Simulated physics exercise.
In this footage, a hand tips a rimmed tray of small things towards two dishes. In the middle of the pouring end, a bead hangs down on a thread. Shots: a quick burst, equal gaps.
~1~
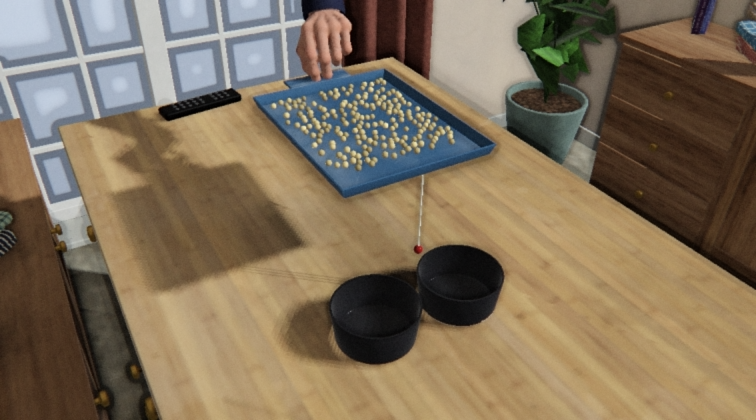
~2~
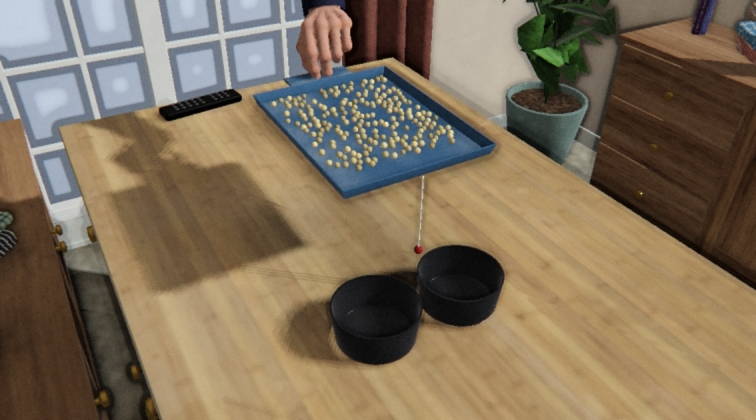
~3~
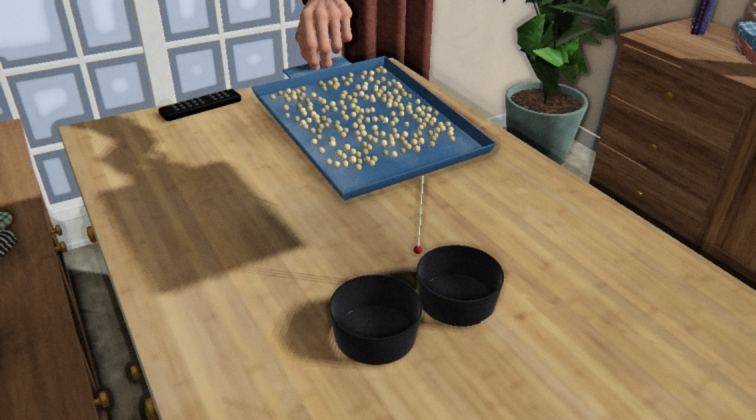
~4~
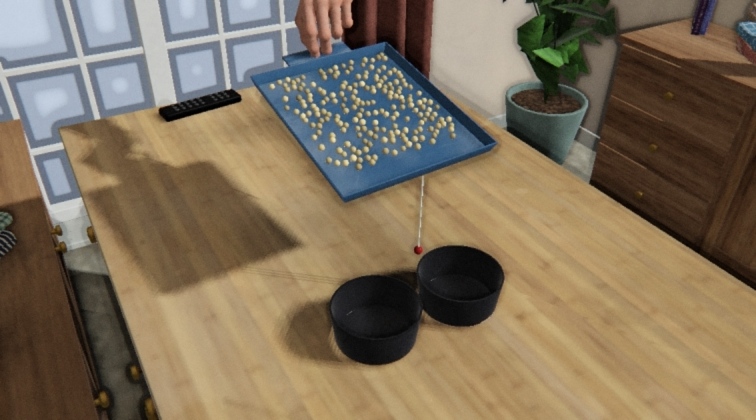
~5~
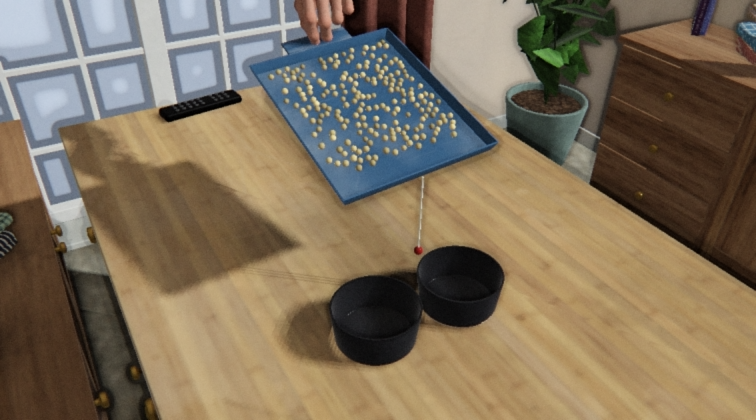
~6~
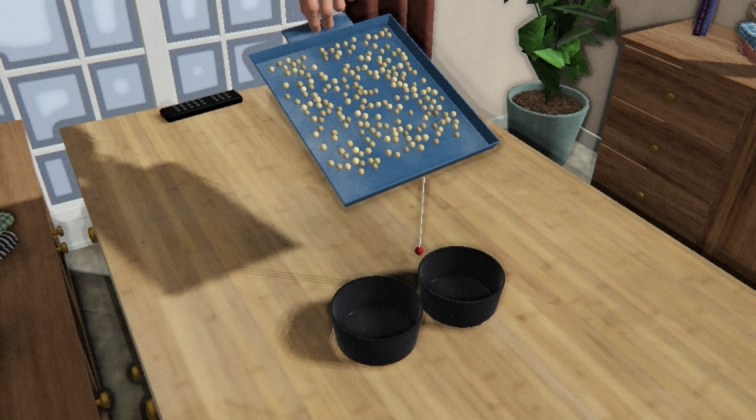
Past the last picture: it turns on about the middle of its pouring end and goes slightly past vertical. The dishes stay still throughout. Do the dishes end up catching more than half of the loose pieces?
Yes.
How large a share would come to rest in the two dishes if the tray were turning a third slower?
I'd say 90 percent or thereabouts.
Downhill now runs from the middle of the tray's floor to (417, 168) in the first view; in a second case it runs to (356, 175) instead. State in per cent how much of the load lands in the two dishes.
The first gives 80 %, the second 60 %.
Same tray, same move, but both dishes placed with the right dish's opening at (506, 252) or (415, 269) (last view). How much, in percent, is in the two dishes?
Trial 1 30%, trial 2 80%.
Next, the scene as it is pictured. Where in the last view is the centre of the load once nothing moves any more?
Around (373, 329).
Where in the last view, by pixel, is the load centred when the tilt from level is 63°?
Around (374, 201).
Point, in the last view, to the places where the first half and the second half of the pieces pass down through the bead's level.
At (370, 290) for the first part, then at (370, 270) for the others.
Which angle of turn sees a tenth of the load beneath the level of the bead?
65°.
Soon, tray tipped steeply; about two thirds on the tray; a small part in the left dish; a stray few in the right dish; a stray few outside both; about a quarter in the air.
A while on, tray tipped past a quarter turn; a stray few on the tray; about two thirds in the left dish; a stray few in the right dish; a small part outside both; about a quarter in the air.
Towards the end, tray tipped past a quarter turn; most in the left dish; a small part in the right dish; about a quarter outside both.
Finally, tray tipped past a quarter turn; most in the left dish; a small part in the right dish; about a quarter outside both.
